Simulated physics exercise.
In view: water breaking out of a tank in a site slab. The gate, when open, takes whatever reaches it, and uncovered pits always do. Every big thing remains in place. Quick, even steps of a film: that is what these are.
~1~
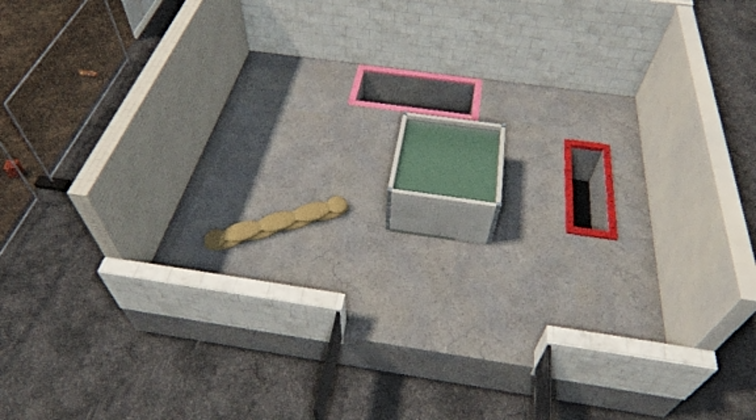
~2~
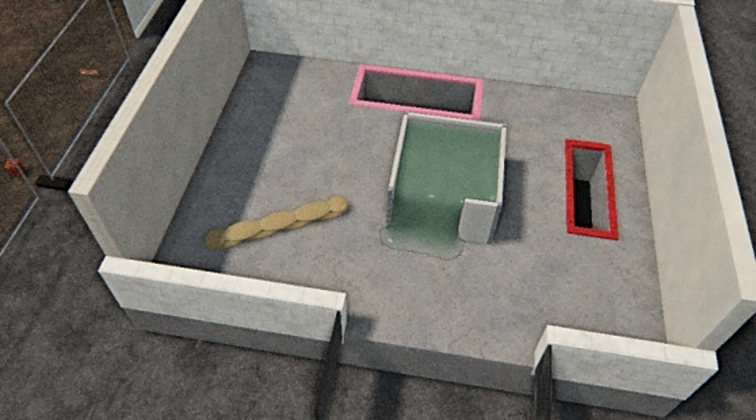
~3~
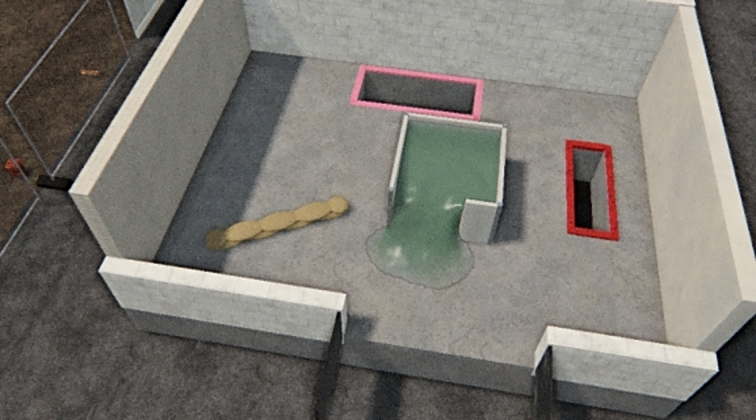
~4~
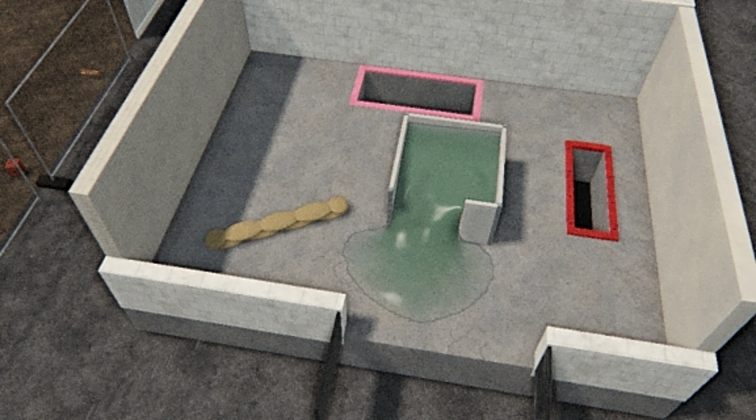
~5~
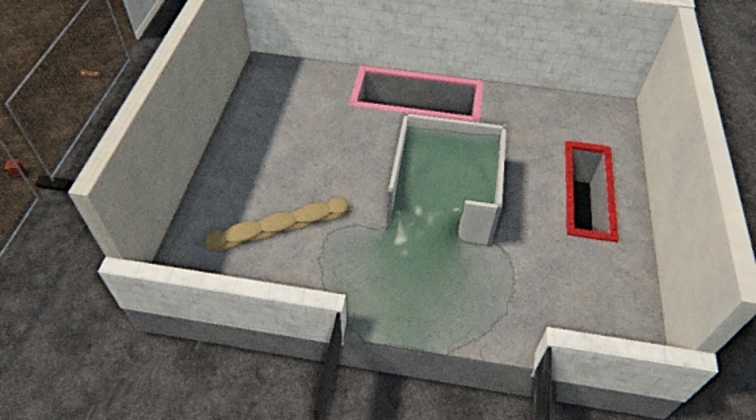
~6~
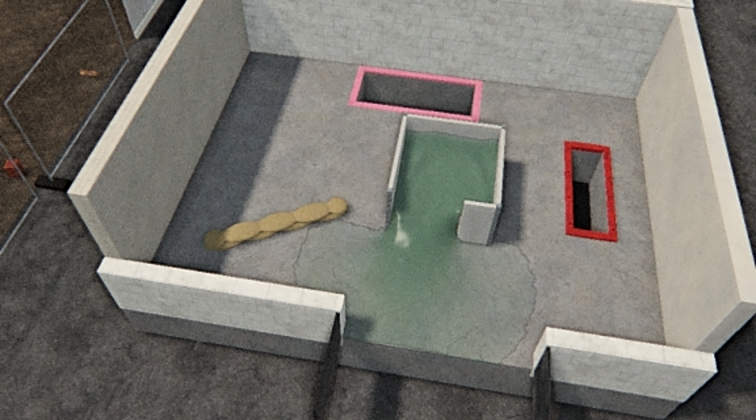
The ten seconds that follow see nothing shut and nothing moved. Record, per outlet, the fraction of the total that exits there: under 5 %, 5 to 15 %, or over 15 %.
Log: Gate - over 15 %; red pit - under 5 %; pink pit - under 5 %.
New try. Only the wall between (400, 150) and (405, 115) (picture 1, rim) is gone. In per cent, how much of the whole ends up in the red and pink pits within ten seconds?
Near enough: Red 0 percent, pink 25 percent.
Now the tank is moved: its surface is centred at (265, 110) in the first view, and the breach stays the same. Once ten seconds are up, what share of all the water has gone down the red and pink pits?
The red pit gets 6 per cent and the pink pit 10 per cent.
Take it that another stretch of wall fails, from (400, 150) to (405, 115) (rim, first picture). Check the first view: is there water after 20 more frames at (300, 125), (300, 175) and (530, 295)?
Taking them in order, I'd say swamped, swamped and not reached.
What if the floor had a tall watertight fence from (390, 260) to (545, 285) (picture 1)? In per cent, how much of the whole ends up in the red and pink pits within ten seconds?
Red 4 %, pink 14 %.
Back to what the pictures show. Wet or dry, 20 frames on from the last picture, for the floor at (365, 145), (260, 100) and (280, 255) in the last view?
In that order, the three spots are high and dry, high and dry and soaked.
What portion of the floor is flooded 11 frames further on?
Roughly 20 percent, I reckon.
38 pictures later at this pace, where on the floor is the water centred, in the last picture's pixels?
I'd point to (350, 213).
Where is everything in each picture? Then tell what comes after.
Still water in the water tank at (449, 160), in the first frame.
The front is at (385, 230), out from the gap at (426, 220), in the second frame.
Water pours out at (426, 222) and has run to (441, 283), in the third frame.
The front is at a hidden place, out from the gap at (426, 223), in the fourth frame.
Water pours out at (425, 224) and has run to a hidden place, in the fifth frame.
Water pours out at (425, 224) and has run to a hidden place, in the sixth frame.
A moment on, water covers 20 % of the floor; the gate 19 %, the red pit 0 %, the pink pit 0 %.
Next, water covers 20 % of the floor; the gate 36 %, the red pit 0 %, the pink pit 0 %.
Then, water covers 30 % of the floor; the gate 49 %, the red pit 0 %, the pink pit 0 %.
Later, water covers 45 % of the floor; the gate 61 %, the red pit 0 %, the pink pit 0 %.
In the end, water covers 50 % of the floor; the gate 68 %, the red pit 0 %, the pink pit 2 %.
